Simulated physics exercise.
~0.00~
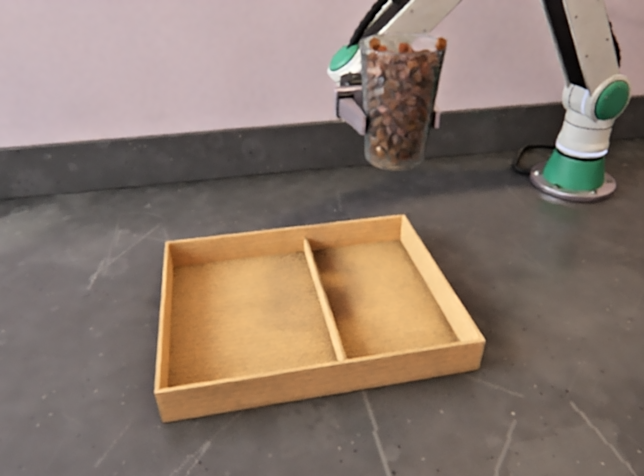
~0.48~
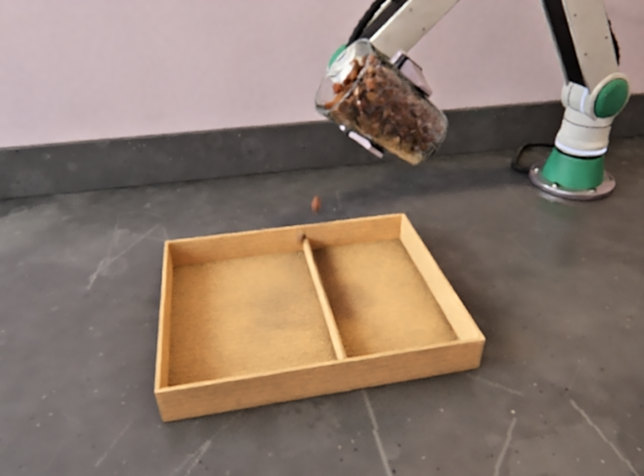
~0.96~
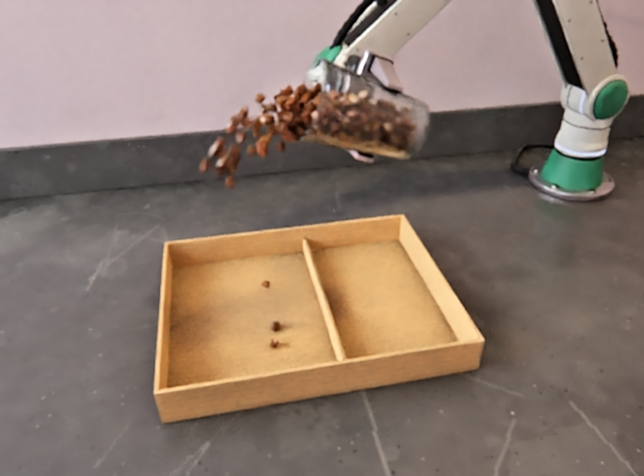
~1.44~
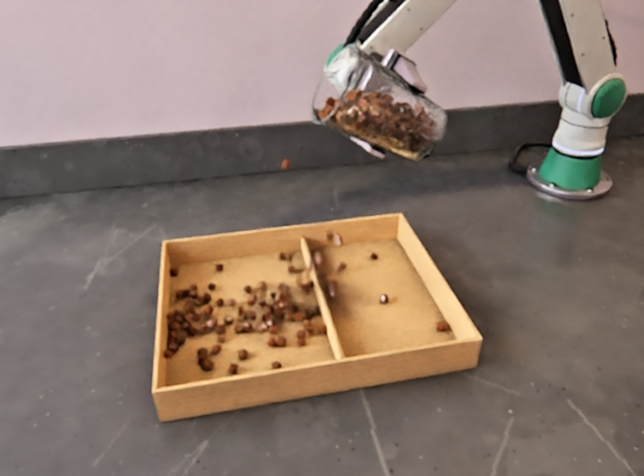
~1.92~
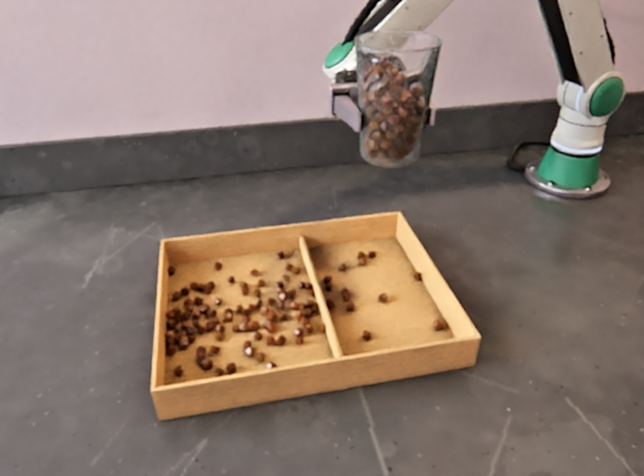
Robot arm tipping a clear beaker of brown pellets leftward over a divided wooden tray, scattering some, then returning it upright, partly full.
